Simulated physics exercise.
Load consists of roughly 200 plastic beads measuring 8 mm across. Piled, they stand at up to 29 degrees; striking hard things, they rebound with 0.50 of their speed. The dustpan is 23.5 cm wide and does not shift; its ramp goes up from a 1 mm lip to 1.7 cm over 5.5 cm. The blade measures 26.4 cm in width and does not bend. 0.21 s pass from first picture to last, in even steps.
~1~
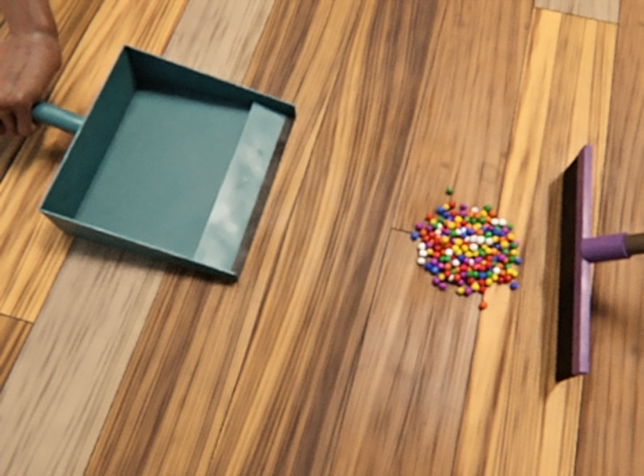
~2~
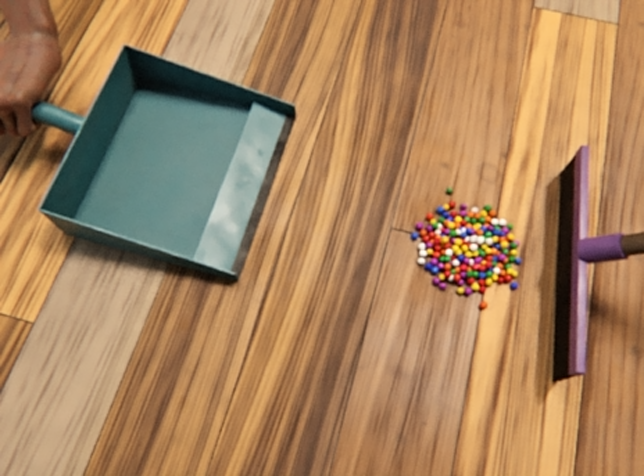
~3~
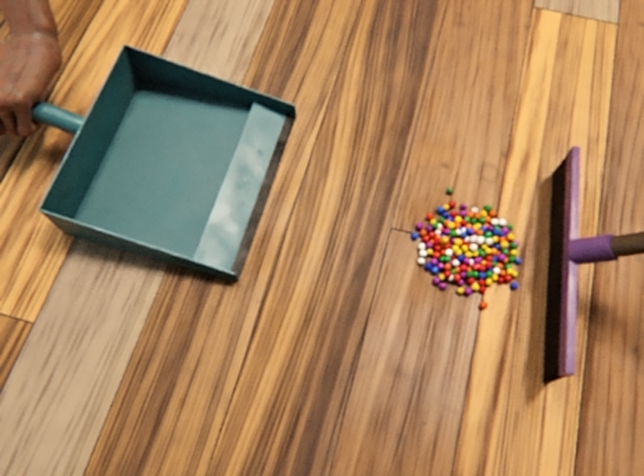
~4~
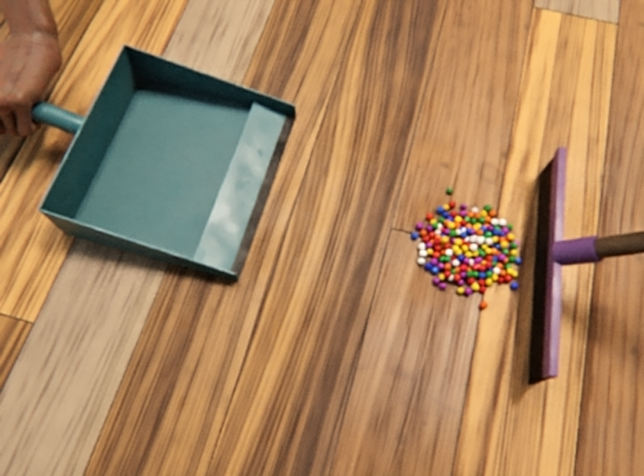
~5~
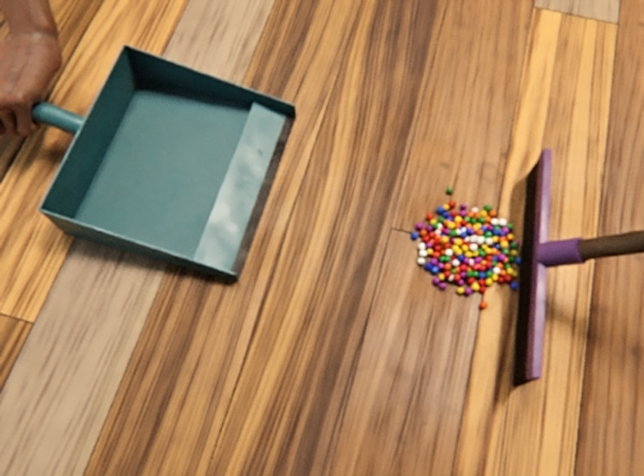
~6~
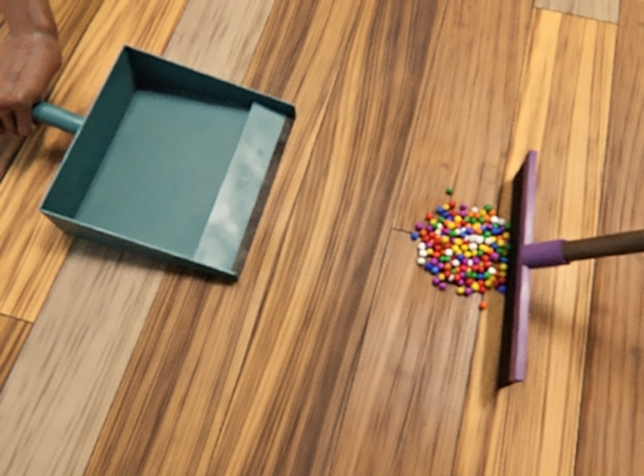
A purple broom slides left across the wooden floor and pushes into colourful beads.
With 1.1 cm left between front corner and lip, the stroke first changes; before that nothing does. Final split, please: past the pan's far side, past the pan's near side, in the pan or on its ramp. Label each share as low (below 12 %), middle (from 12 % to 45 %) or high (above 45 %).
Far side - low; near side - middle; pan - middle.
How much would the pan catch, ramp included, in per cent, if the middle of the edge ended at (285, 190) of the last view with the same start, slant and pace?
That would come to near 35 percent.
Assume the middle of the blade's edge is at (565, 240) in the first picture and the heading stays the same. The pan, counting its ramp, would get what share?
Around 35 %.
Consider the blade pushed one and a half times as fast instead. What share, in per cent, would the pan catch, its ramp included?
I'd put it at roughly 30 per cent.
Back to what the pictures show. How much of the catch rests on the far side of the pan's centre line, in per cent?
Around 10 percent.
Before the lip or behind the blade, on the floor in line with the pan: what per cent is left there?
I'd say close to 45 per cent of them.
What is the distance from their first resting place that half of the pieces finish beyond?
Median: Approx. 28 cm.
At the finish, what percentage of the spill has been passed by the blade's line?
Some 20 percent of it.
Then, 0.35 s after the last picture, middle of the blade 17 cm from the lip; 0 % over the lip, far side 0 %, near side 5 %.
Then, 0.58 s after the last picture, middle of the blade 8 cm from the lip; 0 % over the lip, far side 0 %, near side 20 %.
Then, 0.93 s after the last picture, middle of the blade 2 cm from the lip; 30 % over the lip, far side 0 %, near side 30 %.
In the end, far side 0 %, near side 30 %, pan 30 %, in front of the lip or behind the blade 45 %.
